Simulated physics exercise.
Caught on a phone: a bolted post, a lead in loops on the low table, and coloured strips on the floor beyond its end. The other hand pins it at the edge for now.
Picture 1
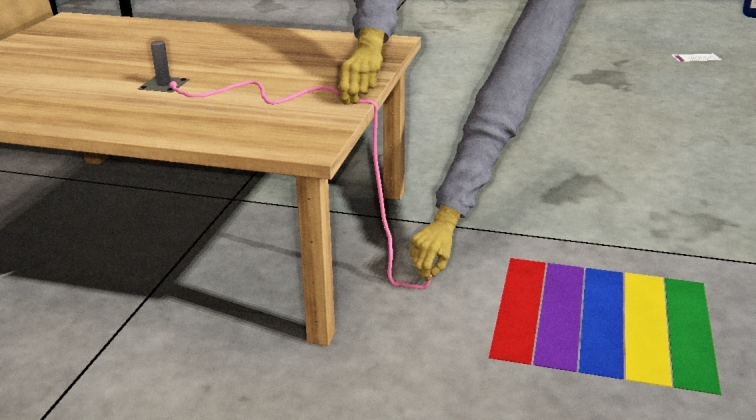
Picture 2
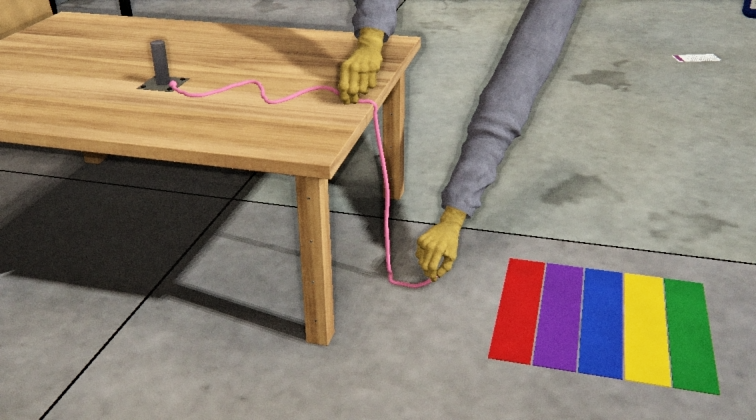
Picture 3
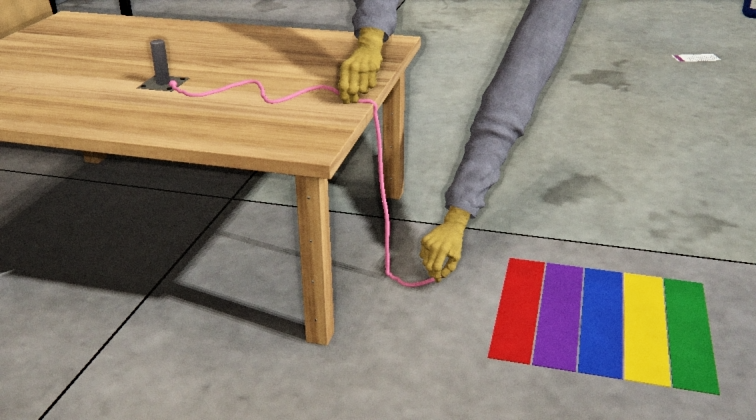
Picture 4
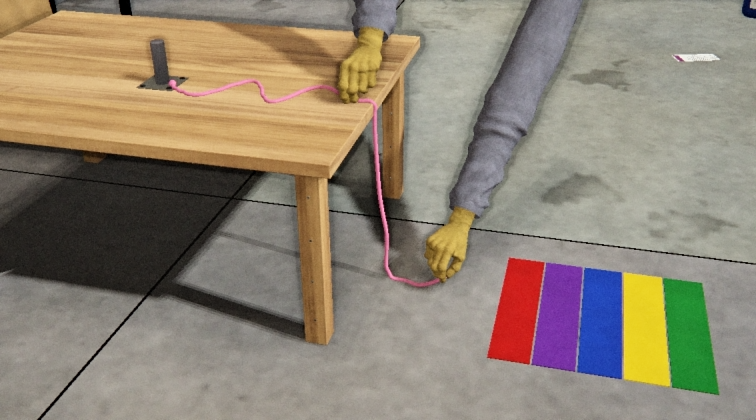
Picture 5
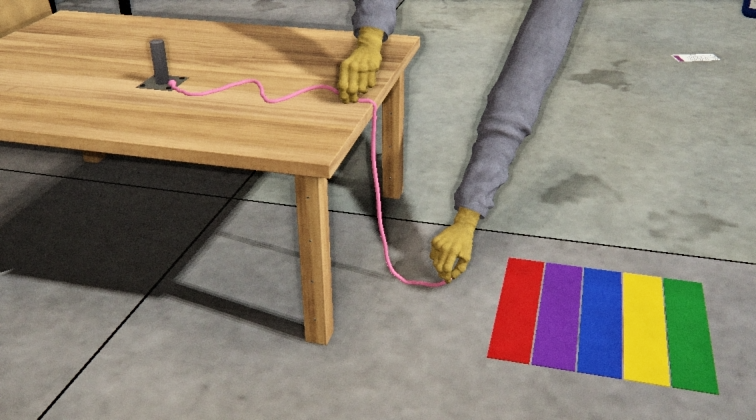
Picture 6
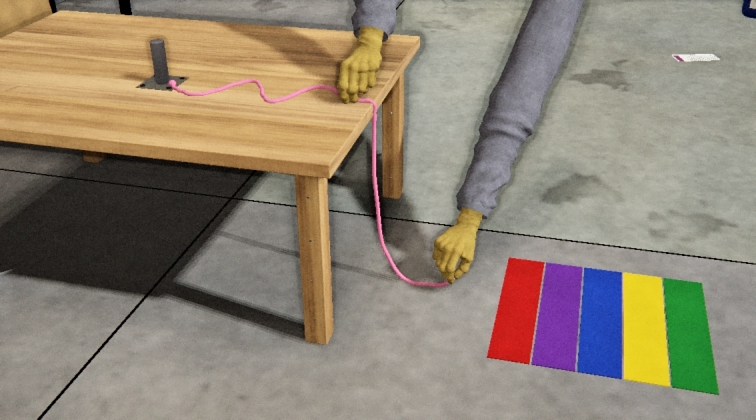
A hand pinning a pink cord at the wooden table's edge while another draws its end slightly right along the floor.
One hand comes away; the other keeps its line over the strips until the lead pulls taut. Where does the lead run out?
It halts on the green strip.
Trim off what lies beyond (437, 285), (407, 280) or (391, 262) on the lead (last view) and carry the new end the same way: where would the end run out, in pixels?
The places are (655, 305), (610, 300) and (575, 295).
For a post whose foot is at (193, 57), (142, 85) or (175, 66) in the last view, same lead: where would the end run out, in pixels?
The places are (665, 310), (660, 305) and (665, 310).
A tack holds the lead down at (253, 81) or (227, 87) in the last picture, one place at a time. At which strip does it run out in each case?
Try by try: Yellow; yellow.
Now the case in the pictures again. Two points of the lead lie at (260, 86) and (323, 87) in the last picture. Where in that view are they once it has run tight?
About (295, 93), and the other about (401, 117).
Soon after, end near (596, 298); over blue.
After that, end near (651, 306); over yellow.
At the stop, end near (685, 311); over green. Over green.
